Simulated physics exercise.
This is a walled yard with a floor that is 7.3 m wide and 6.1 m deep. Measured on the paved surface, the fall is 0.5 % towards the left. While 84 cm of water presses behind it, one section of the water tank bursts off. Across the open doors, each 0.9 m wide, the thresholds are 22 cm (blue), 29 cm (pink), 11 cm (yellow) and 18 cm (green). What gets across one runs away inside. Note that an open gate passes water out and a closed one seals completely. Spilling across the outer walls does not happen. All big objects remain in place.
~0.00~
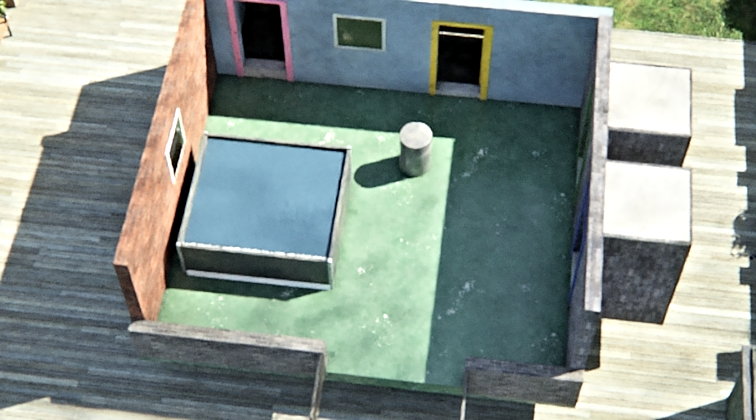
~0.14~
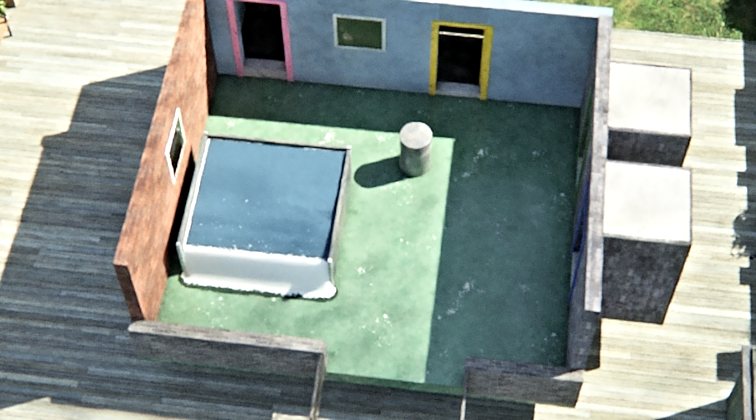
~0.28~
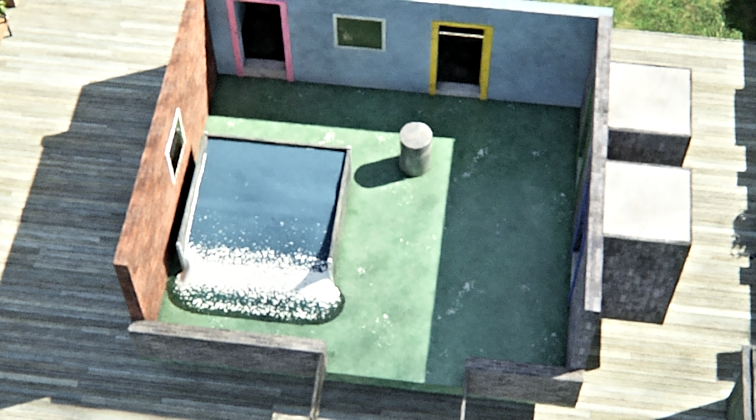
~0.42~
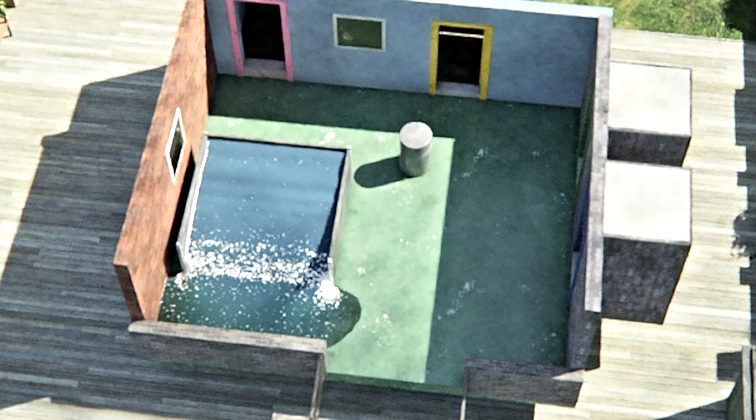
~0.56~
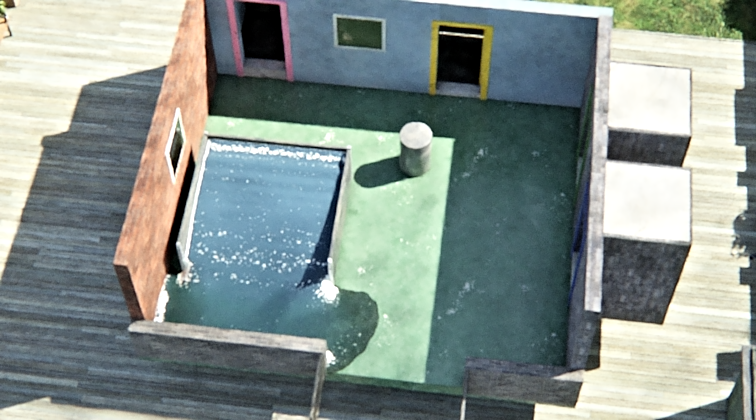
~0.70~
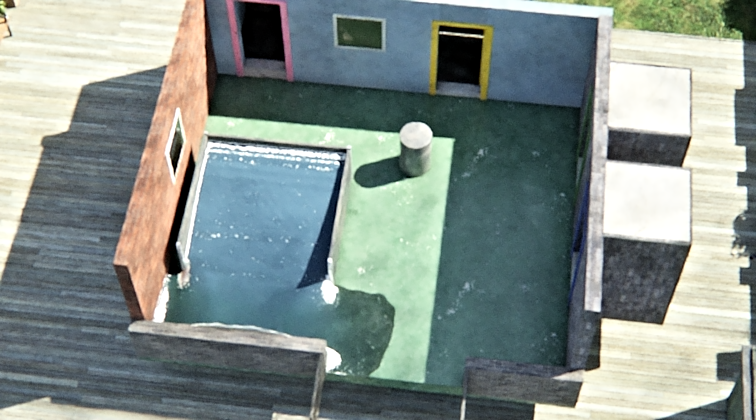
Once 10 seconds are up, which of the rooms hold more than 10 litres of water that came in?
Blue door - 10 litres or less. Pink door - 10 litres or less. Yellow door - 10 litres or less. Green door - 10 litres or less.
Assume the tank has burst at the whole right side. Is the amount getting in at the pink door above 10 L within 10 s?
Then pink does not exceed it.
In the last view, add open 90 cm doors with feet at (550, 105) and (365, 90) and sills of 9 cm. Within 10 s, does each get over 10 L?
In turn: Beyond it, short of it.
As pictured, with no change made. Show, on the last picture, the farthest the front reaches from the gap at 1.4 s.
That's around (426, 370) in the last picture.
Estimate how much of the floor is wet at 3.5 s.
Covered: Roughly 55 per cent.
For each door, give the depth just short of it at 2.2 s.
Depths: Blue door 0 cm, pink door 0 cm, yellow door 0 cm, green door 0 cm.
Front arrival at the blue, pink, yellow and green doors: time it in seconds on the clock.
Door times: Blue 2.8 s / pink 2.8 s / yellow 4.5 s / green 3.8 s.
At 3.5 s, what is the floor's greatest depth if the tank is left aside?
I'd put it at close to 37 cm.
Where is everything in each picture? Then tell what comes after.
Still water, 84 cm deep, in the water tank at (266, 198), in the first picture.
The front is at (335, 291), 1.4 m from the gap at (257, 268); 0.7 m2 of floor is under water; 84 cm left at the back of the water tank, in the second picture.
The front is at (339, 306), 1.6 m from the gap at (257, 270); 2.1 m2 of floor is under water; 84 cm left at the back of the water tank, in the third picture.
The front is at (354, 316), 1.9 m from the gap at (257, 271); 4.2 m2 of floor is under water; 84 cm left at the back of the water tank, in the fourth picture.
Water pours out at (257, 272) and has run 2.3 m, to (360, 347); typically 16 cm deep outside, 75 cm at the water tank's back, in the fifth picture.
Water pours out at (257, 272) and has run 2.8 m, to a hidden place; typically 18 cm deep outside, 70 cm at the water tank's back, in the sixth picture.
After 1.4 s water covers 15 % of the floor and is deepest (76 cm) near (163, 341); blue door not reached, pink door not reached, yellow door not reached, green door not reached.
After 2.2 s water covers 30 % of the floor and is deepest (63 cm) near (153, 340); blue door not reached, pink door not reached, yellow door not reached, green door not reached.
After 3.5 s water covers 55 % of the floor and is deepest (37 cm) near (217, 79); blue door 22 cm at the sill, 0 L in, pink door 23 cm at the sill, 1 L in, yellow door not reached, green door not reached.
After 6.0 s water covers 85 % of the floor and is deepest (34 cm) near (153, 340); blue door 11 cm at the sill, 0 L in, pink door 10 cm at the sill, 1 L in, yellow door 9 cm at the sill, 0 L in, green door 8 cm at the sill, 0 L in.
After 10.0 s water covers 95 % of the floor and is deepest (14 cm) near (332, 90); blue door 11 cm at the sill, 0 L in, pink door 7 cm at the sill, 1 L in, yellow door 8 cm at the sill, 2 L in, green door 13 cm at the sill, 0 L in.
